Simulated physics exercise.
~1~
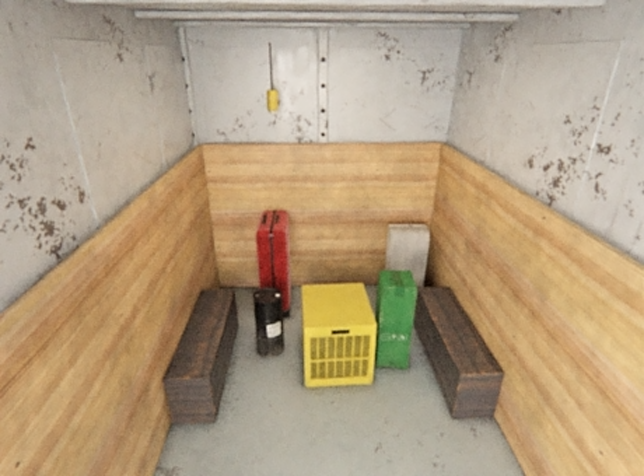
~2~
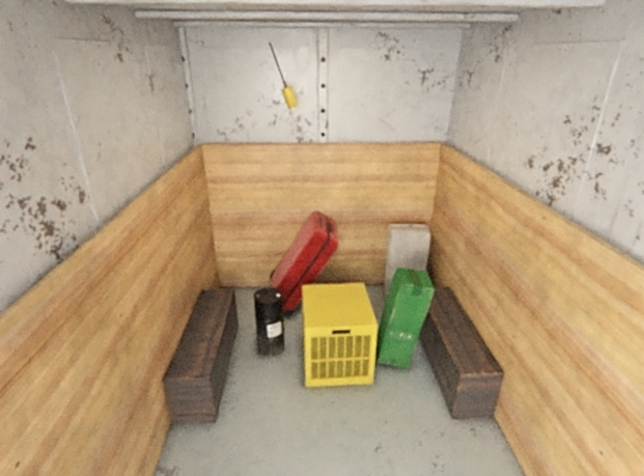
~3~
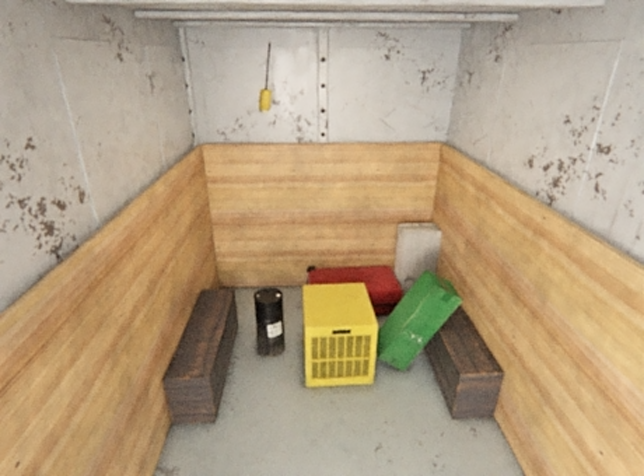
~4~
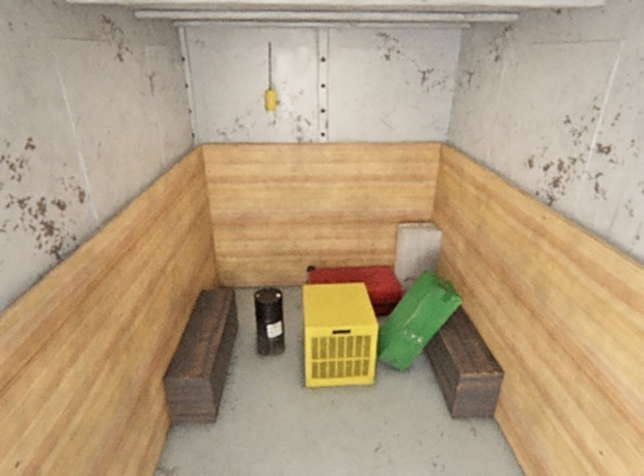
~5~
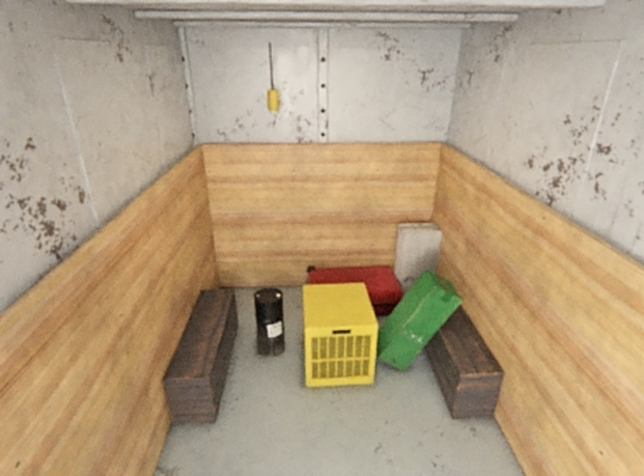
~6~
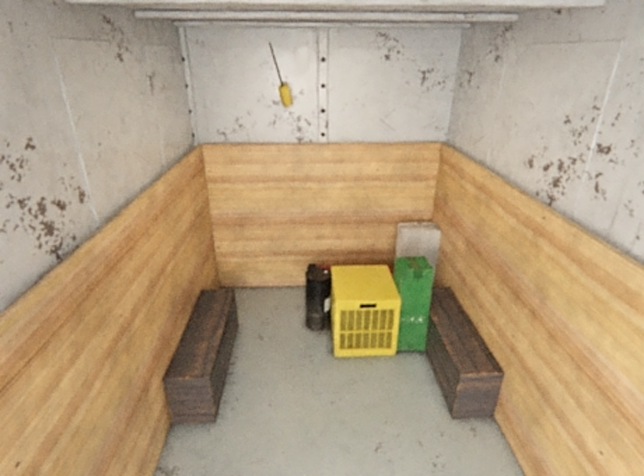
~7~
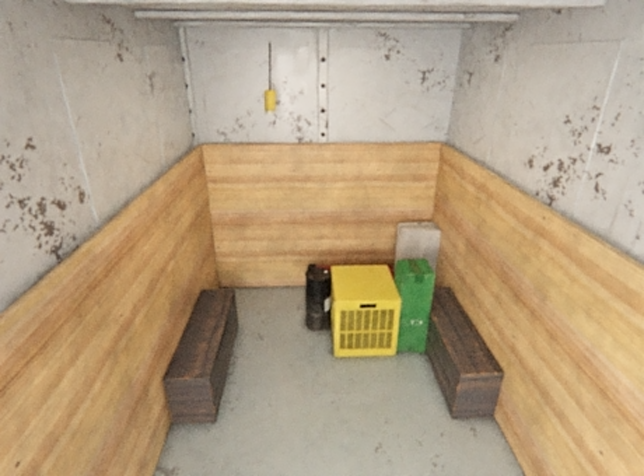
The red case tips over to the right, then the other cargo shifts forwards and right.
